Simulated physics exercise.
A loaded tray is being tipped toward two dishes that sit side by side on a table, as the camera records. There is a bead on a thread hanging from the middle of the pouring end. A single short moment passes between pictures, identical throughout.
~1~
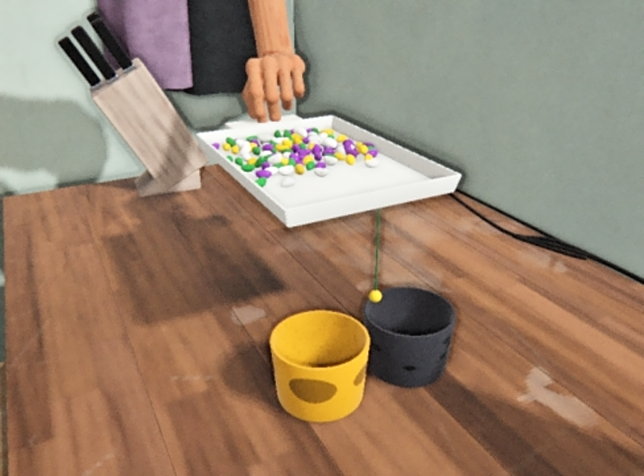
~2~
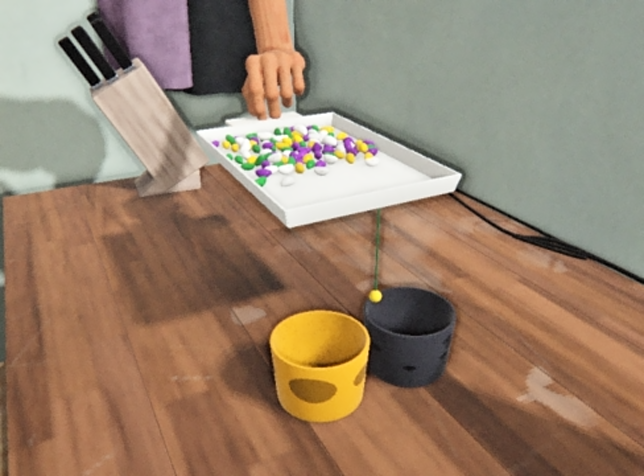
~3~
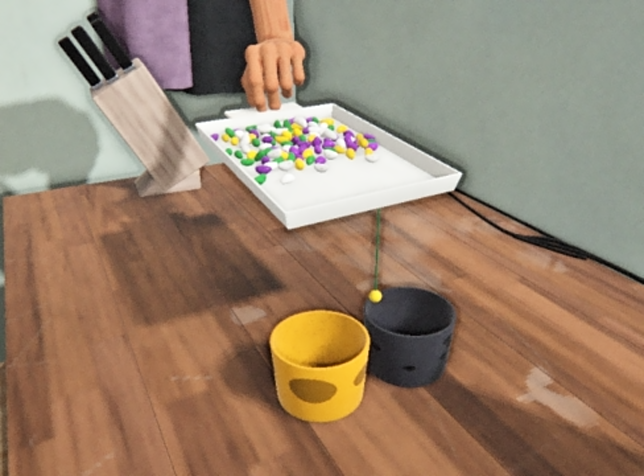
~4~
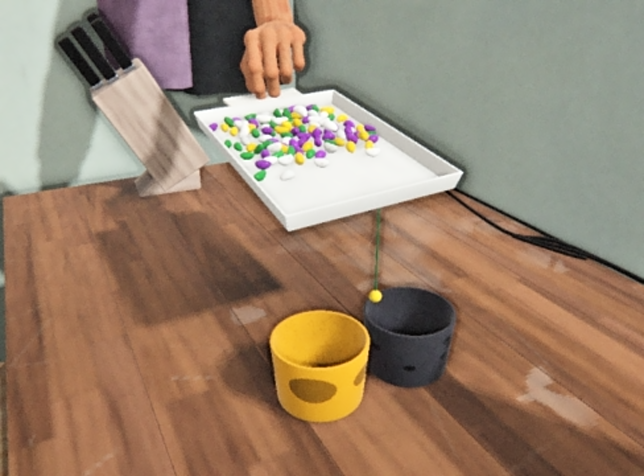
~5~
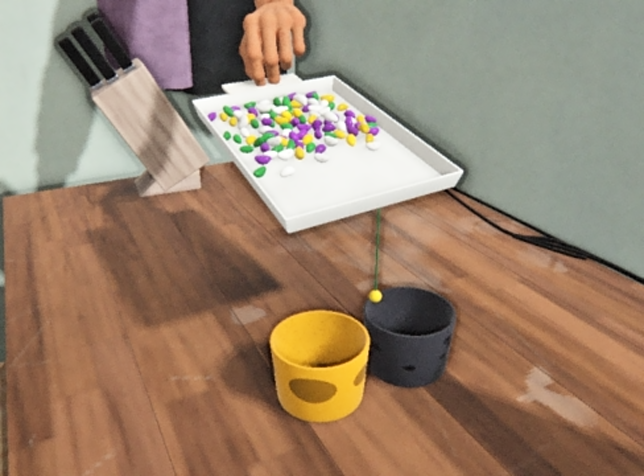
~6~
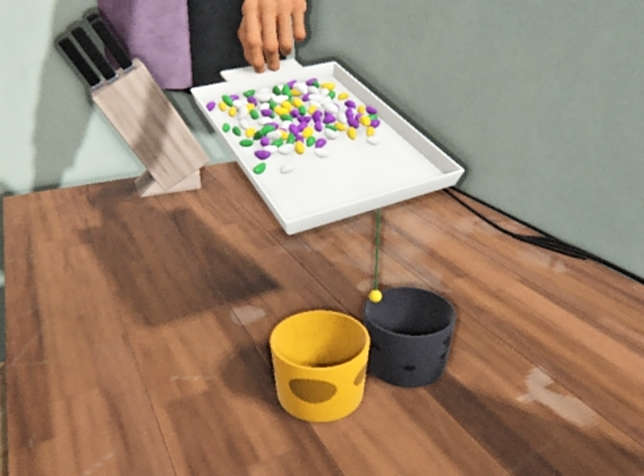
On a wooden table with a knife block, a hand gradually raises the back of a white tray of colorful jelly beans above a yellow dish and a dark one, and its front edge slants slightly lower at the left.
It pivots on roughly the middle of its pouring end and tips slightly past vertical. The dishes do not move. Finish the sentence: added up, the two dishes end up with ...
... over half of it.
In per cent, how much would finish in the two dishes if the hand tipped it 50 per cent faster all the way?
Close to 60 in a hundred.
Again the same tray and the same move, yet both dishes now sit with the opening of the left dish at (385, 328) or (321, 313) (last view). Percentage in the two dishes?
It would be roughly 30 per cent, followed by roughly 20 per cent.
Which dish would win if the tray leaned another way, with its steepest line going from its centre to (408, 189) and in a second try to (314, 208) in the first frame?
The first try: The right dish. The second: Left.
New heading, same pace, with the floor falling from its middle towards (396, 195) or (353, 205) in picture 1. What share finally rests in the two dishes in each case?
In order, some 40 % and some 60 %.
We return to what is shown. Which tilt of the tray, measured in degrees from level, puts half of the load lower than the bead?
At roughly 105°.
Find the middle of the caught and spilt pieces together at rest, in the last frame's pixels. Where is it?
(327, 392).
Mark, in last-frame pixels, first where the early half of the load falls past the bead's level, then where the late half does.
Close to (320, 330), then close to (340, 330).
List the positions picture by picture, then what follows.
Corners of the pouring end at (288, 208) and (455, 174), level; middle of the load at (295, 149), jelly beans; left dish at (343, 389); right dish at (435, 356); bead on its thread at (375, 296), in the first frame.
Corners of the pouring end at (288, 208) and (455, 174), level; middle of the load at (295, 147), in the second frame.
Corners of the pouring end at (288, 210) and (455, 173), tipped barely, lowest at the left corner; middle of the load at (295, 141), in the third frame.
Corners of the pouring end at (289, 213) and (456, 172), tipped a little, lowest at the left corner; middle of the load at (295, 132), in the fourth frame.
Corners of the pouring end at (289, 216) and (457, 170), tipped a little, lowest at the left corner; middle of the load at (295, 123), in the fifth frame.
Corners of the pouring end at (289, 219) and (458, 169), tipped clearly, lowest at the left corner; middle of the load at (295, 114); left dish at (343, 389); right dish at (435, 356), in the sixth frame.
Soon after the last picture, tray tipped steeply; nearly all on the tray; a stray few outside both; a stray few in the air.
A little later, tray tipped right over; about two thirds on the tray; about a quarter in the left dish; a small part outside both; a small part in the air.
Later still, tray tipped past a quarter turn; about two thirds in the left dish; a stray few in the right dish; about a quarter outside both.
At rest, tray tipped past a quarter turn; about two thirds in the left dish; a stray few in the right dish; about a quarter outside both.
